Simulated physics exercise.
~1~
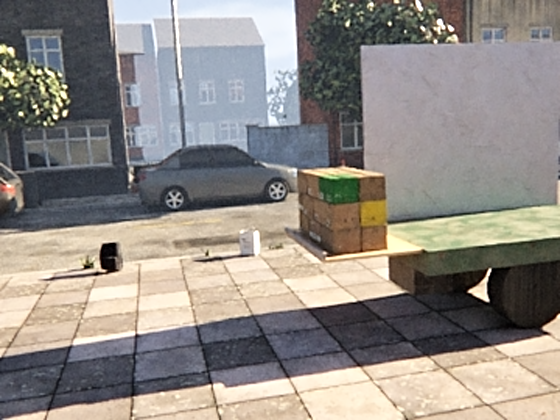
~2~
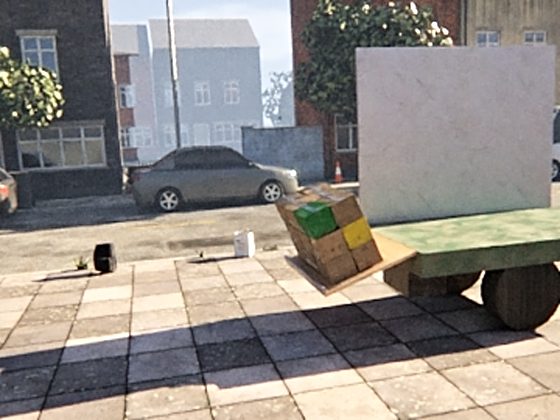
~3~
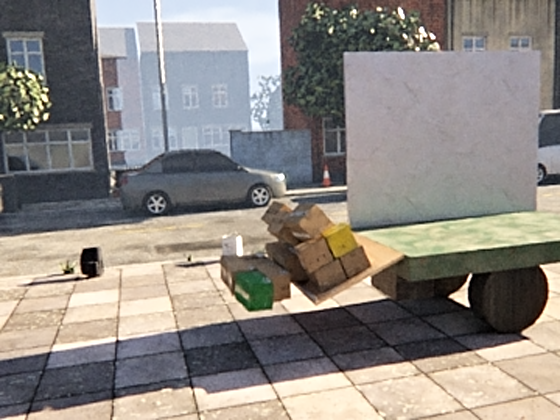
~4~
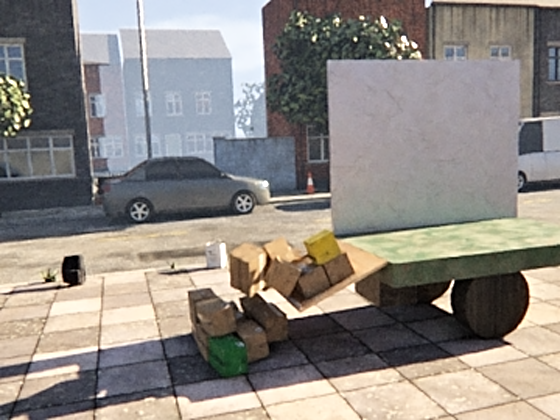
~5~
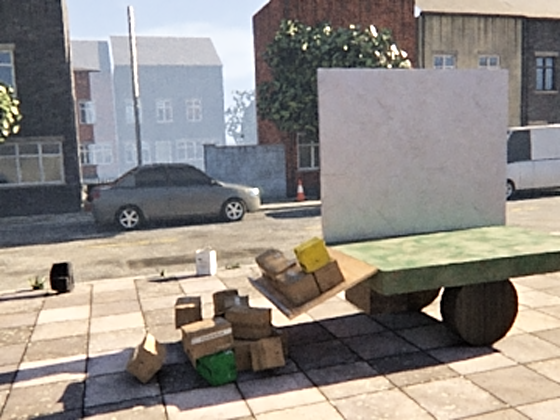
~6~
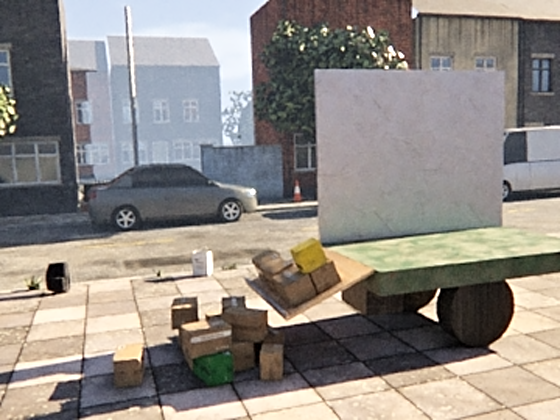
Stacked cartons sliding off a tilting platform behind a flatbed, most tumbling onto paving with the green one, yellow one staying aboard.
